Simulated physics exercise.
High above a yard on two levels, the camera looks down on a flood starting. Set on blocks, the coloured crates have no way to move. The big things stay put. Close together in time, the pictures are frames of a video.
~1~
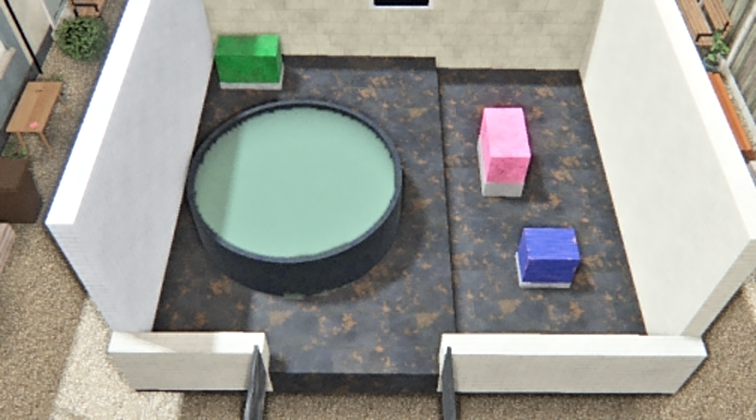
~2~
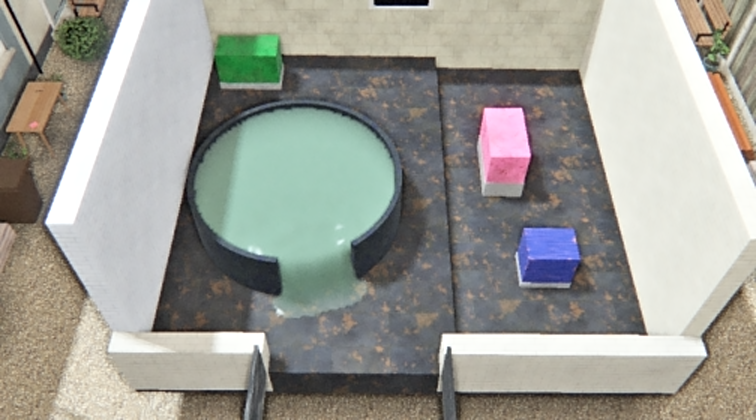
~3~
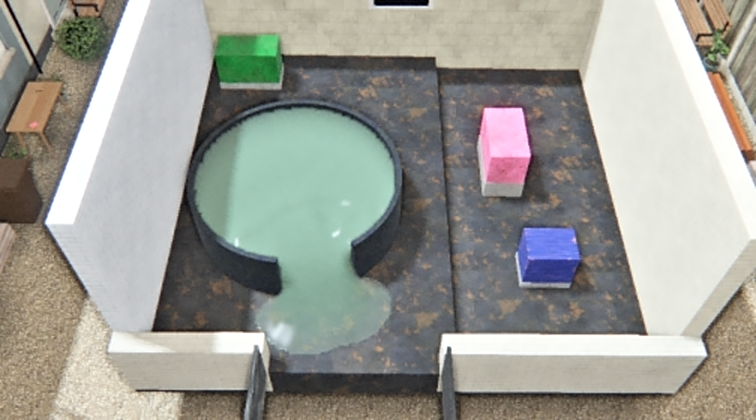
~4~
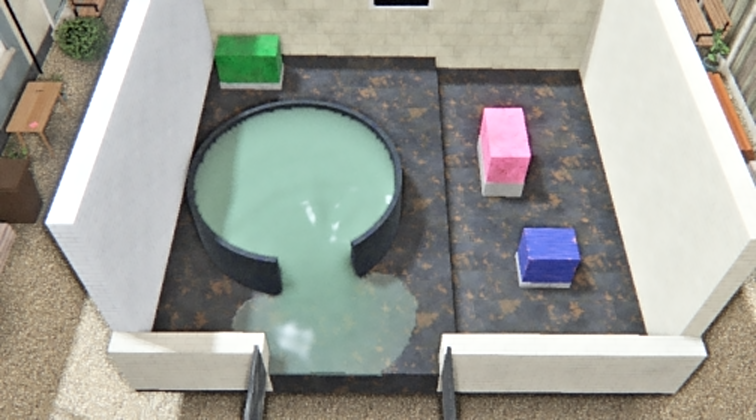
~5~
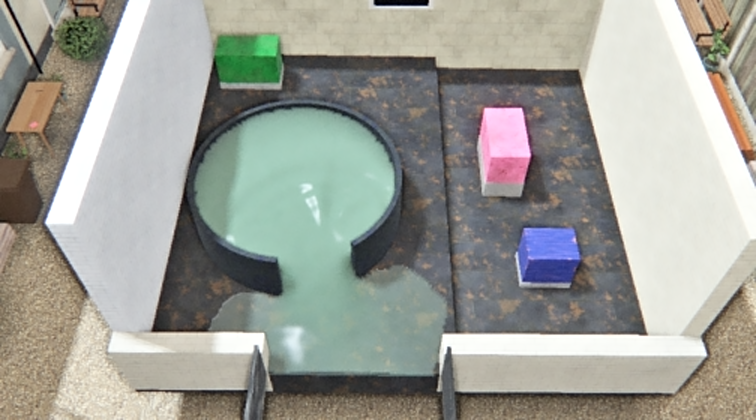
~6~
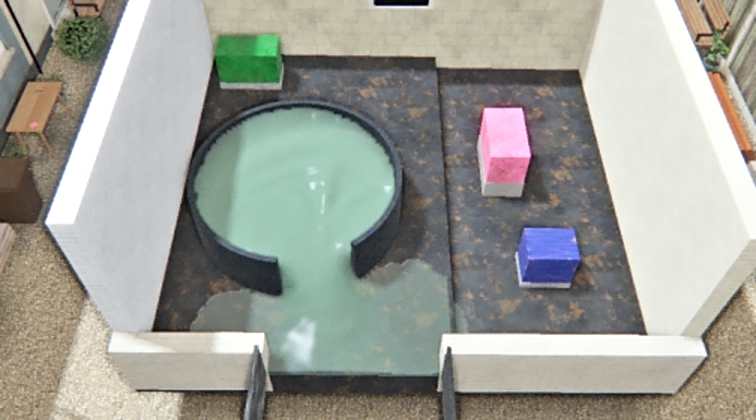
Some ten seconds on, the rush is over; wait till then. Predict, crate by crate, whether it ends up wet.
Result: The pink crate sits high enough; the green crate sits high enough; the blue crate sits high enough.
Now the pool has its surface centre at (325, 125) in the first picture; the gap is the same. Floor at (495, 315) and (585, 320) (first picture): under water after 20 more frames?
The first is wetted, and then the second is wetted.
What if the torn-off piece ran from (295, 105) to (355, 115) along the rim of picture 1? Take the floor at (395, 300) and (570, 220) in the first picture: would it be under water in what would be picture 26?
First spot unflooded, second spot swamped.
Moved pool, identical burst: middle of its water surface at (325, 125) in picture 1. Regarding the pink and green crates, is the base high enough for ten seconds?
The pink crate is not reached, and the green crate is not reached.
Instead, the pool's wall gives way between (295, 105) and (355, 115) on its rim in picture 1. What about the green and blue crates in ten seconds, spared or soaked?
Green crate: Overtopped; blue crate: Overtopped.
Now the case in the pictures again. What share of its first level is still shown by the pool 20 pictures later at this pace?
Around 54 percent, give or take.
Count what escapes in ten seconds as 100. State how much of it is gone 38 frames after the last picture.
Near 80 in a hundred, I reckon.
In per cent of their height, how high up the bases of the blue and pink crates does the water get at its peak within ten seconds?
Roughly 40 percent, then 10 percent.
A moment on, water covers 15 % of the floor; the pink crate not reached, the green crate not reached, the blue crate not reached.
Next, water covers 20 % of the floor; the pink crate not reached, the green crate not reached, the blue crate water round its plinth.
Then, water covers 25 % of the floor; the pink crate not reached, the green crate not reached, the blue crate water round its plinth.
Later, water covers 40 % of the floor; the pink crate water round its plinth, the green crate water round its plinth, the blue crate water round its plinth.
In the end, water covers 45 % of the floor; the pink crate stayed above the water, the green crate stayed above the water, the blue crate stayed above the water.
